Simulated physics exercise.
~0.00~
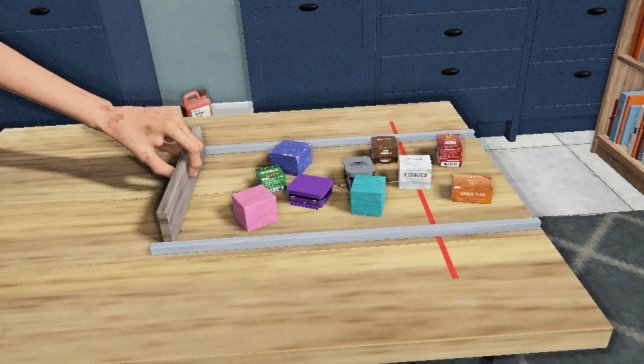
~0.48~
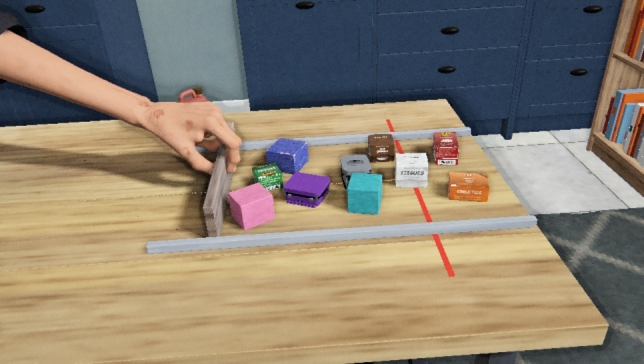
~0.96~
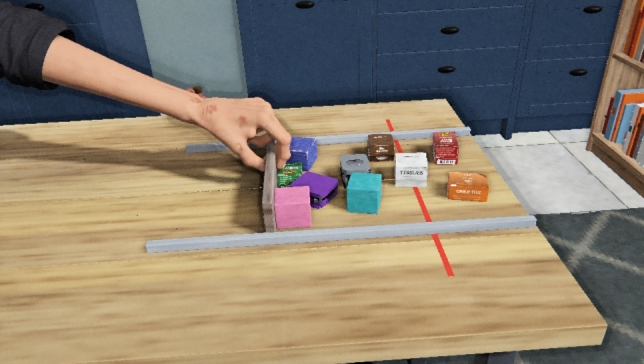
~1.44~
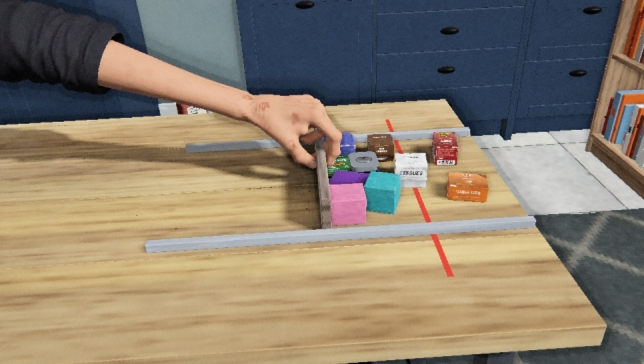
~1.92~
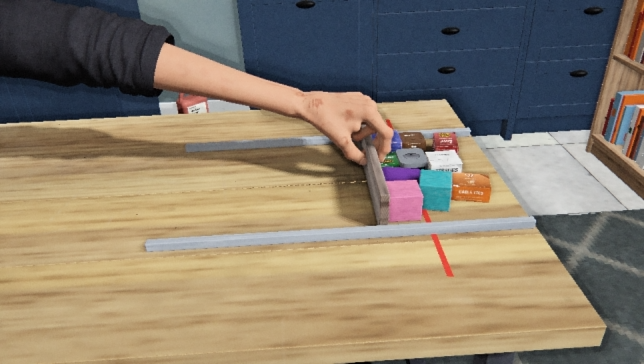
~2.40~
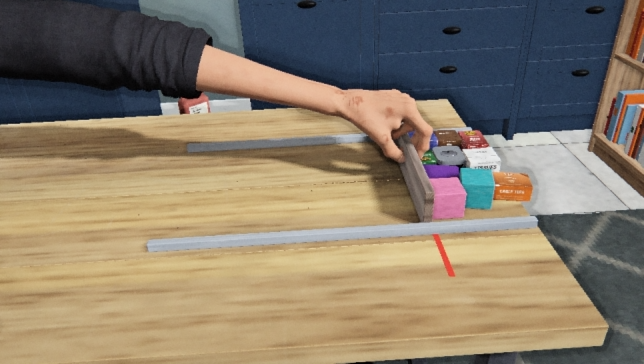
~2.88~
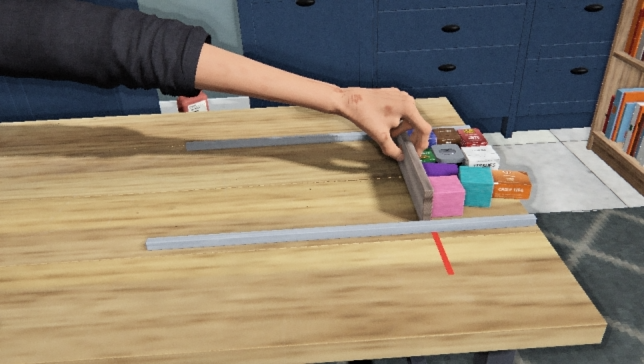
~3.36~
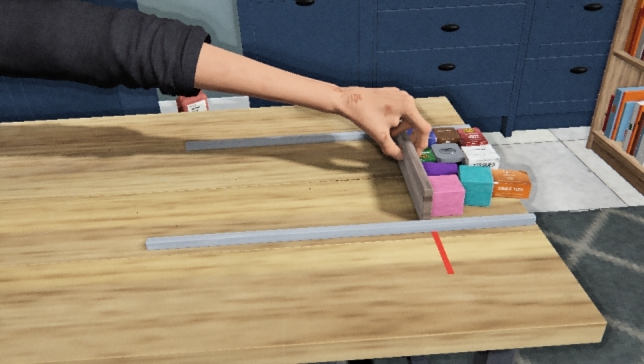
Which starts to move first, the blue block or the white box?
The blue block starts to move first, as the board pushes in from the left. The white box starts moving only later, once the gathered items are pushed farther right.
